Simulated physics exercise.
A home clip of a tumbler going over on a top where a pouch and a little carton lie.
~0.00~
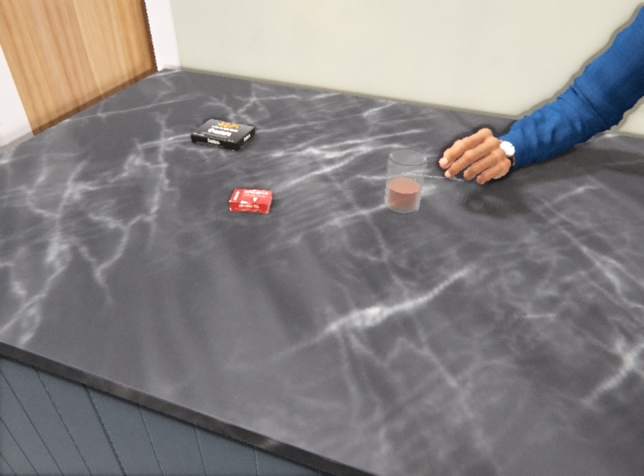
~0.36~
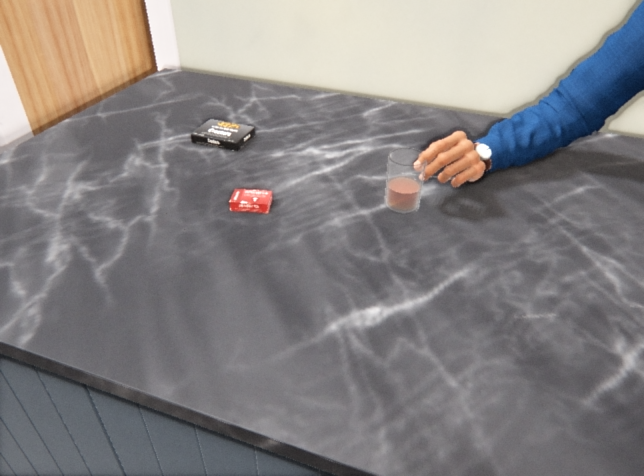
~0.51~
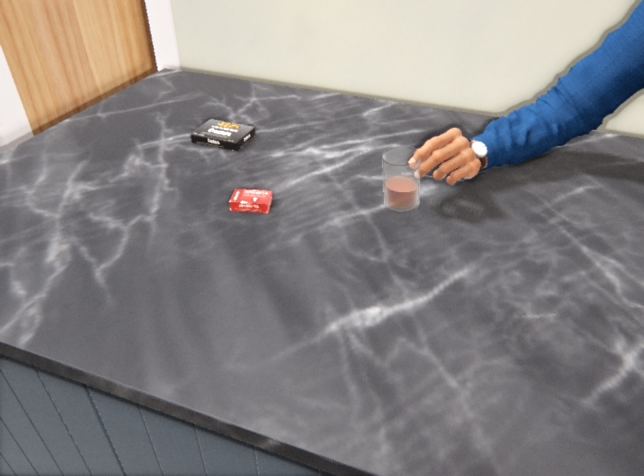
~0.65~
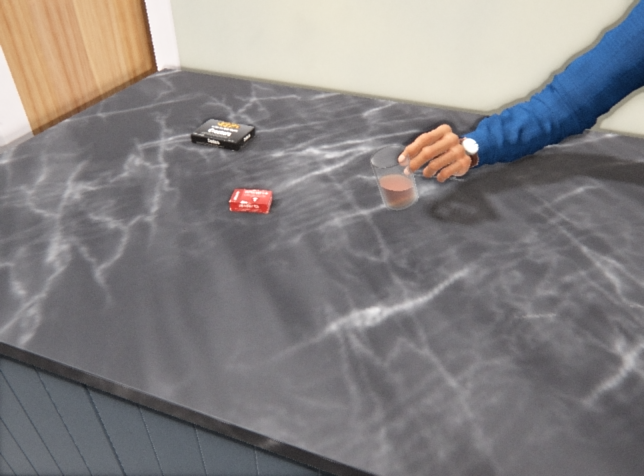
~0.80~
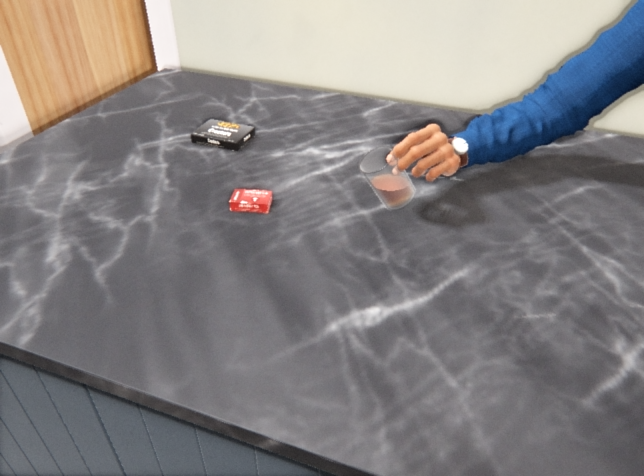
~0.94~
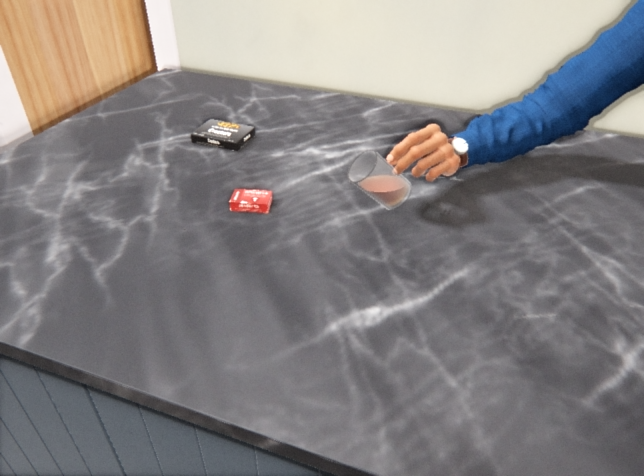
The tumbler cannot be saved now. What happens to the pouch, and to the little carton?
The pouch is missed by the spill, and as for the little carton, it is caught by the spill.
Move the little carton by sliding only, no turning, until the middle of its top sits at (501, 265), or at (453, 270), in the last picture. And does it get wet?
Where first placed it is not touched, where next placed it is not touched.
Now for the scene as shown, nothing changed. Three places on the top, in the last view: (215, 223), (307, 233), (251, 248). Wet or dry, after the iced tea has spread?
Checking each in turn gives in the spill, in the spill and in the spill.
After 1.5 s, the puddle covers about as much as a plate; the pouch is untouched; the little carton is reached.
After 3.6 s, the puddle covers about as much as a plate; the pouch is untouched; the little carton is reached.
